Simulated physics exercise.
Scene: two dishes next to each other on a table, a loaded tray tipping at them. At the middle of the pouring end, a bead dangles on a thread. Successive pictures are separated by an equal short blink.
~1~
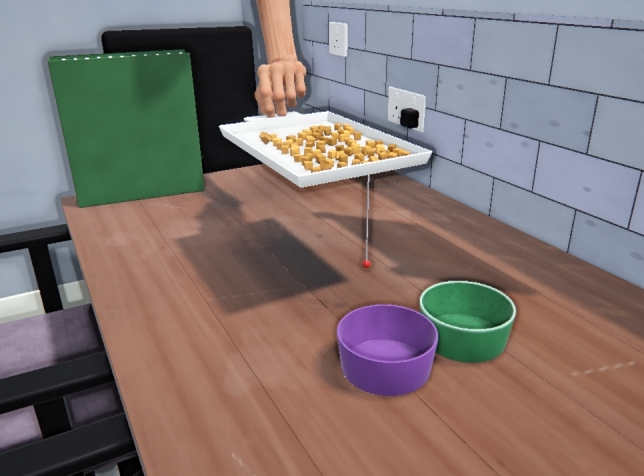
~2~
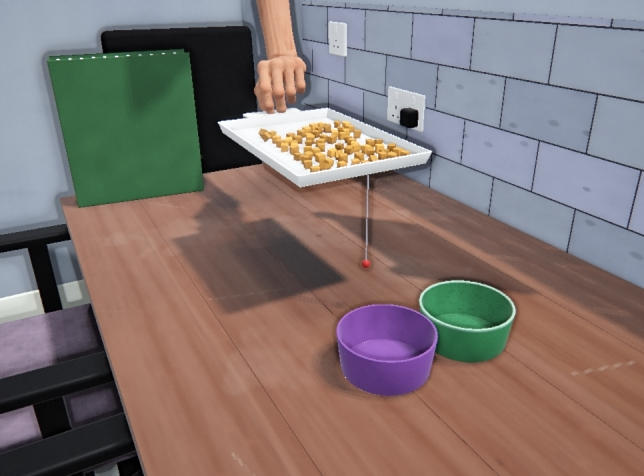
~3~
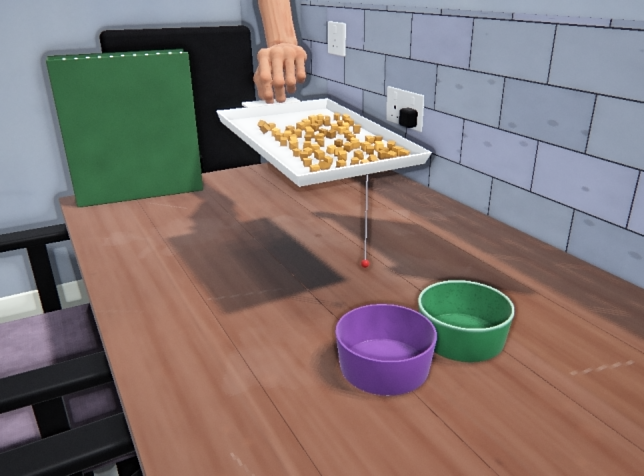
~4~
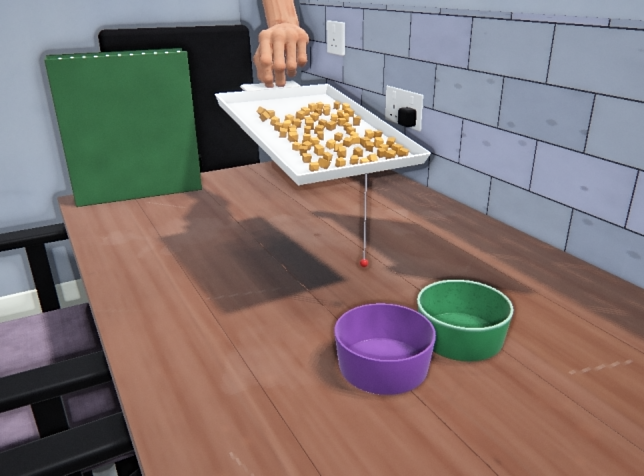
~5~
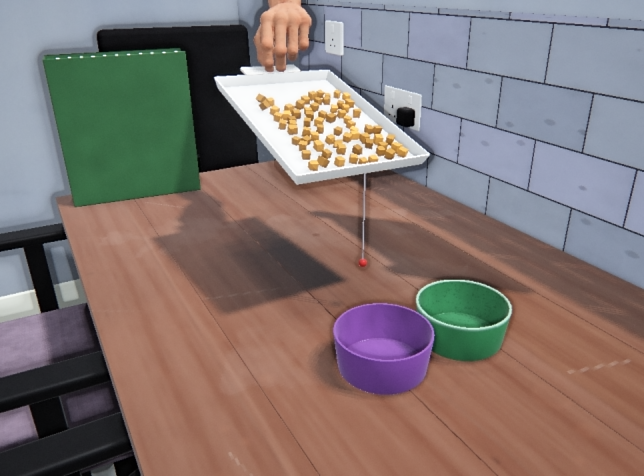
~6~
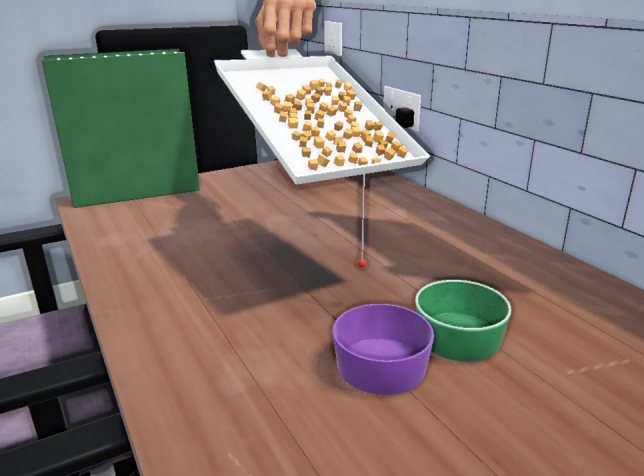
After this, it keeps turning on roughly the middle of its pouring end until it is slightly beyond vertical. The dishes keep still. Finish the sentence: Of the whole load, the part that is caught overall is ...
... less than half of it.
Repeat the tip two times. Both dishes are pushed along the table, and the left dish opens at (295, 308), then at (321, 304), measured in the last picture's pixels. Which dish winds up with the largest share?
Trial one goes to the right of the two, trial two to the right of the two.
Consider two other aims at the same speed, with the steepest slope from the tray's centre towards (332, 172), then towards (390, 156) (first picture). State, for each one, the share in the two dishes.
I'd say some 10 in a hundred at first, then 0 in a hundred.
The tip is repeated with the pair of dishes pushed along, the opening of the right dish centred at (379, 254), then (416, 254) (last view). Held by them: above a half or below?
For the earlier try a smaller portion is kept, for the later one a smaller portion.
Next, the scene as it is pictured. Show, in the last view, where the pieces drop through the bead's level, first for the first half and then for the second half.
Points: About (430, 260), then about (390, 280).
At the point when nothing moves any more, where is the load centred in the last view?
Near (403, 322).
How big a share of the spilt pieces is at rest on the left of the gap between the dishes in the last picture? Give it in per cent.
70 %, near enough.
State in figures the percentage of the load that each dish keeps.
I'd say some 20 in a hundred wind up in the left dish, and some 10 in a hundred in the right.
Shortly afterwards, tray tipped steeply; all but a few on the tray; only a few in the air.
Next, tray tipped past a quarter turn; the bulk on the tray; only a few in the left dish; a little outside both; near a quarter in the air.
Some moments later, tray tipped past a quarter turn; a little in the left dish; a little in the right dish; the bulk outside both.
In the end, tray tipped past a quarter turn; a little in the left dish; a little in the right dish; the bulk outside both.
